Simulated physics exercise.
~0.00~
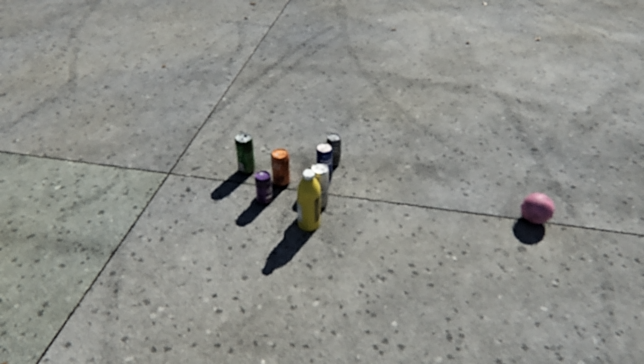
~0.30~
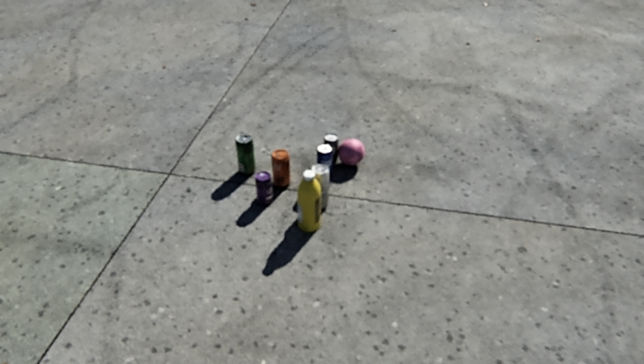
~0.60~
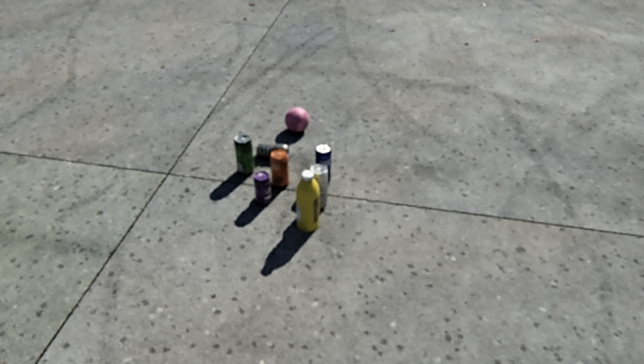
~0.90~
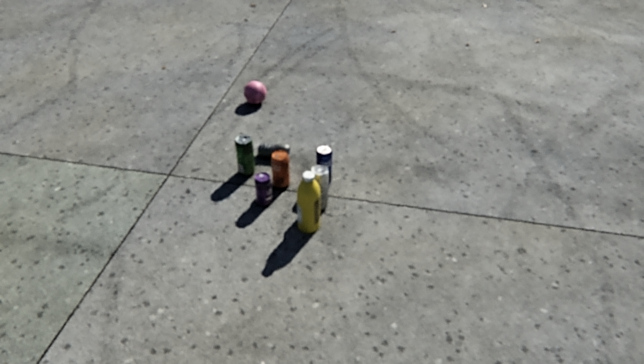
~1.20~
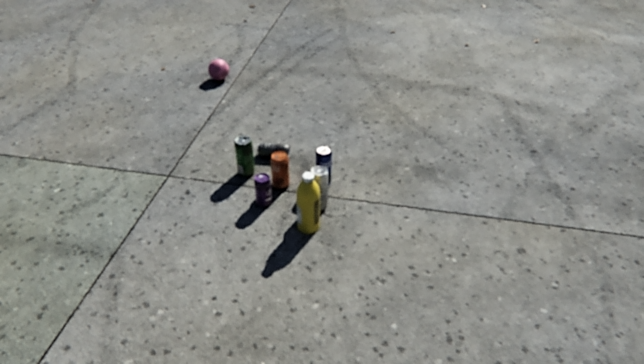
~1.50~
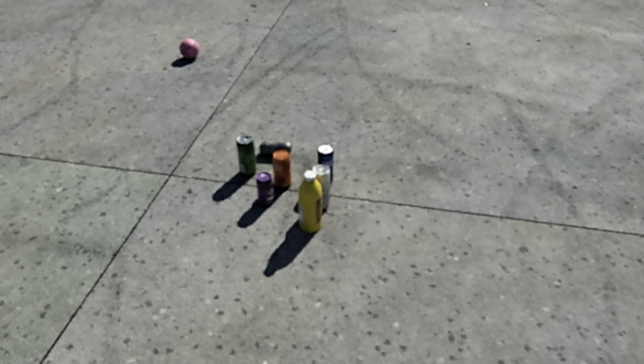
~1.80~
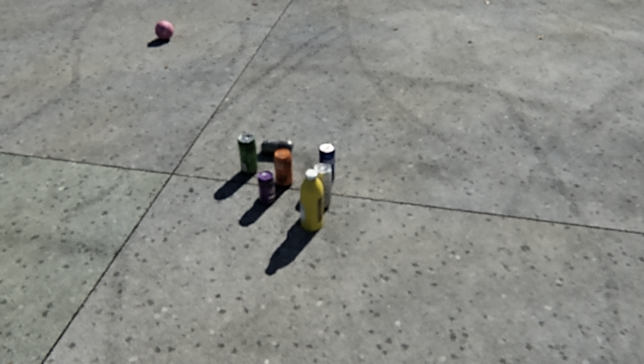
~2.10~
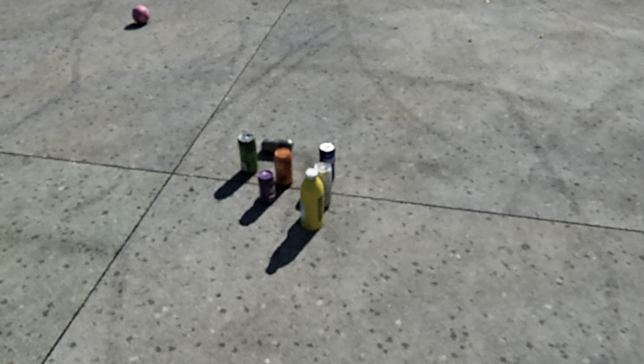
A pink ball rolls left, knocks over the grey can, and continues toward the upper left.
